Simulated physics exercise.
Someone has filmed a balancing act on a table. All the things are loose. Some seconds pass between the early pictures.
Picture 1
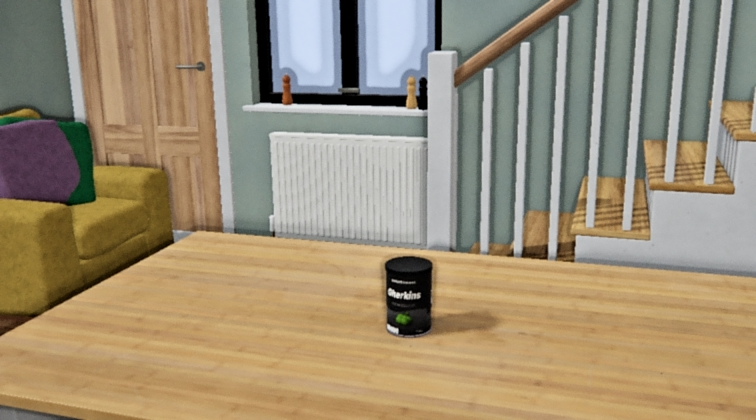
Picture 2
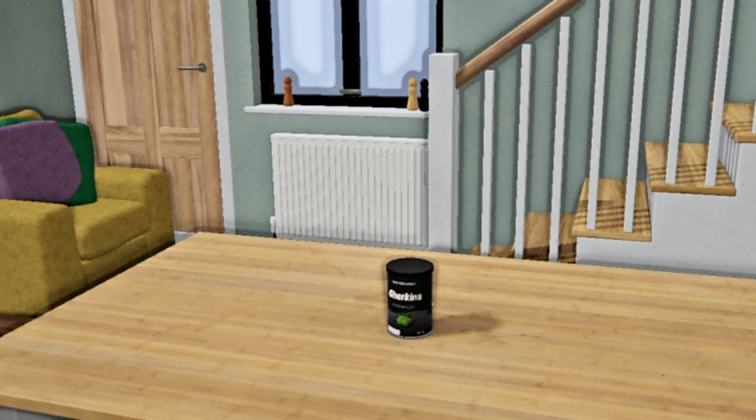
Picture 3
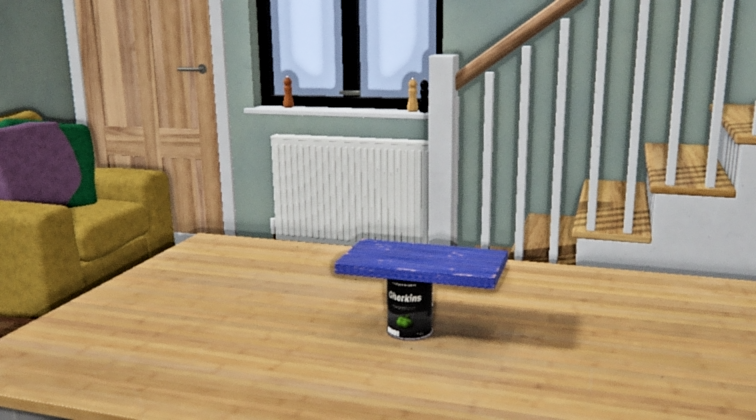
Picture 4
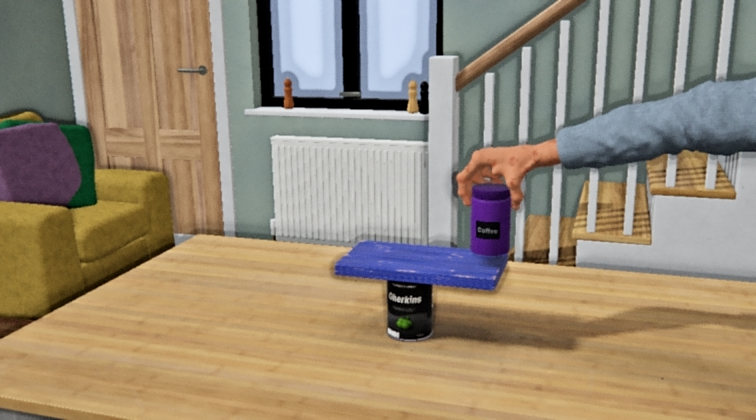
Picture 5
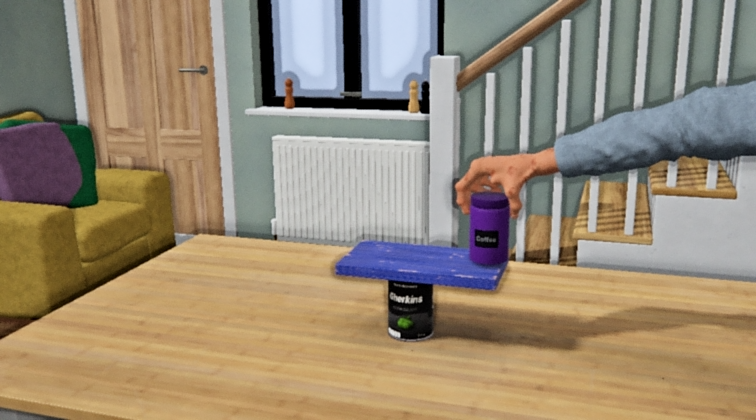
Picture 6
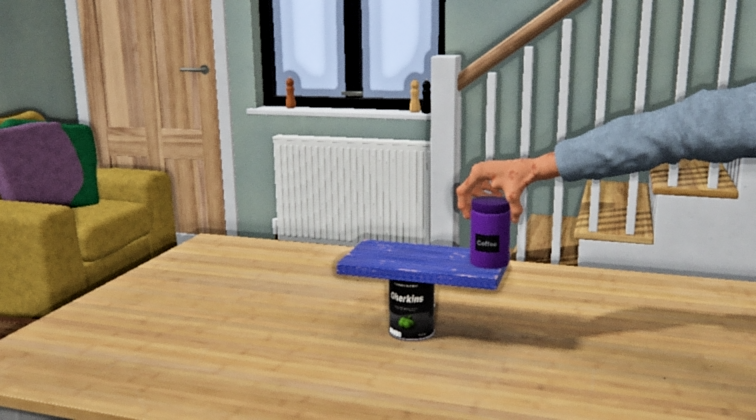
Blue board appearing on top of a black gherkins tin, then a hand lowering a purple coffee jar onto its right end.
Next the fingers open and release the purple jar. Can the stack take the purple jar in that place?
In the end the stack comes apart.
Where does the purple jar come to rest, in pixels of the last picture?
At about (540, 339).
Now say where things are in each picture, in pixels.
In the first picture, the last thing is not in view yet; black tin (409, 297).
In the second picture, the last thing is not in view yet; black tin (410, 298).
In the third picture, the last thing is not in view yet; black tin (410, 299).
In the fourth picture, on its way; purple jar (491, 219); black tin (410, 301).
In the fifth picture, on its way; purple jar (489, 228); black tin (411, 301).
In the sixth picture, set down, still held; purple jar (490, 232); black tin (412, 300).
Then, 0.40 s after the last picture, purple jar now fallen; blue board tipped 73° from how it was.
Then, 1.10 s after the last picture, blue board now fallen.
At rest, fallen, blue board and purple jar; black tin in place. Seen from the same camera at the end, purple jar near (540, 339). The stack gives way.
